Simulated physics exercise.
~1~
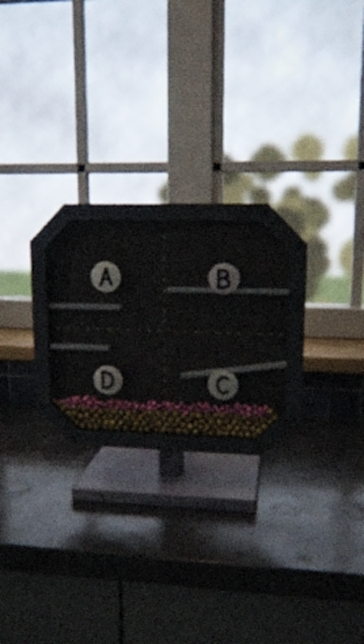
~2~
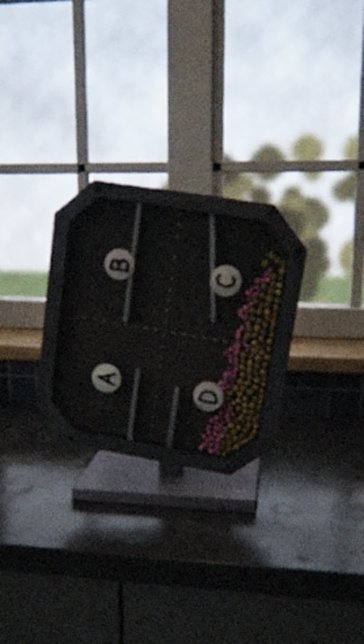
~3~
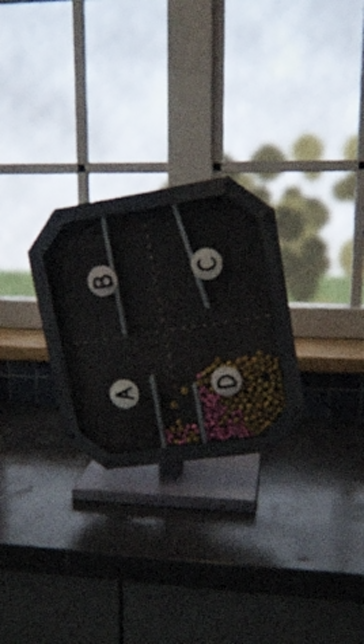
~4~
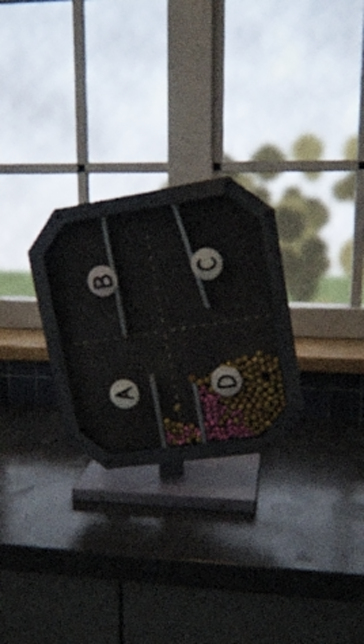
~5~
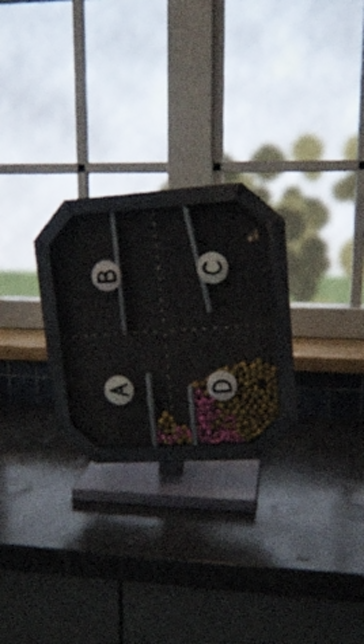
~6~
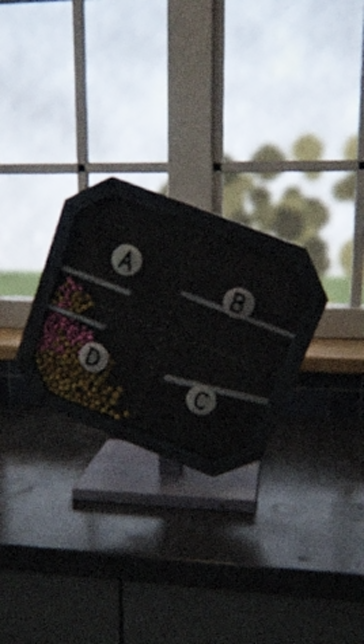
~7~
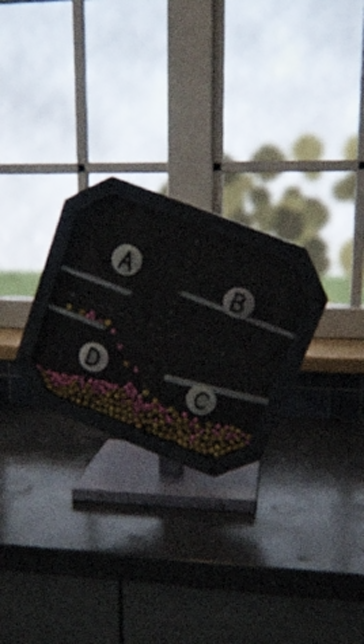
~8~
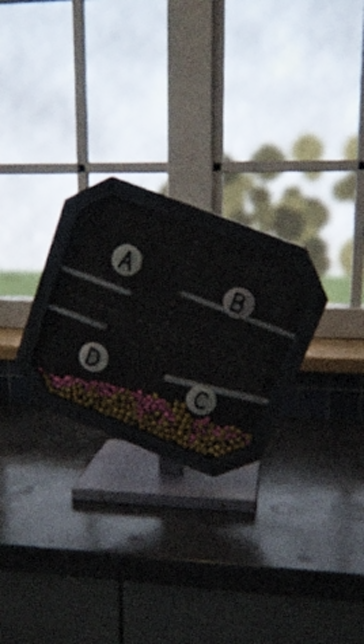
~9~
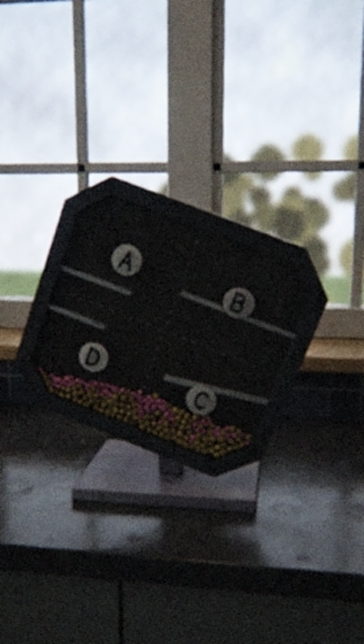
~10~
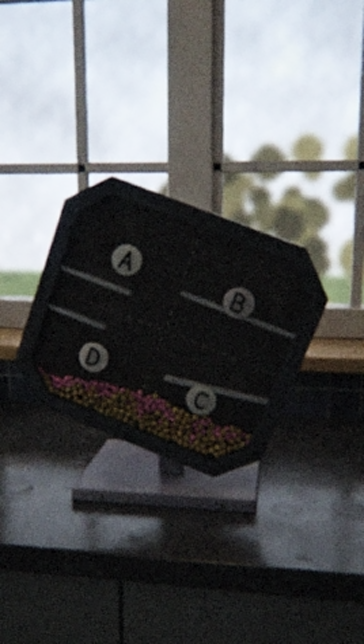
On a dark counter before a window, a dark box with quarters lettered A to D turns anticlockwise onto its side, its yellowish and pink beads gathering by D, then swings back past level, and they spill right, settling along the bottom across D and C, slightly more in C.
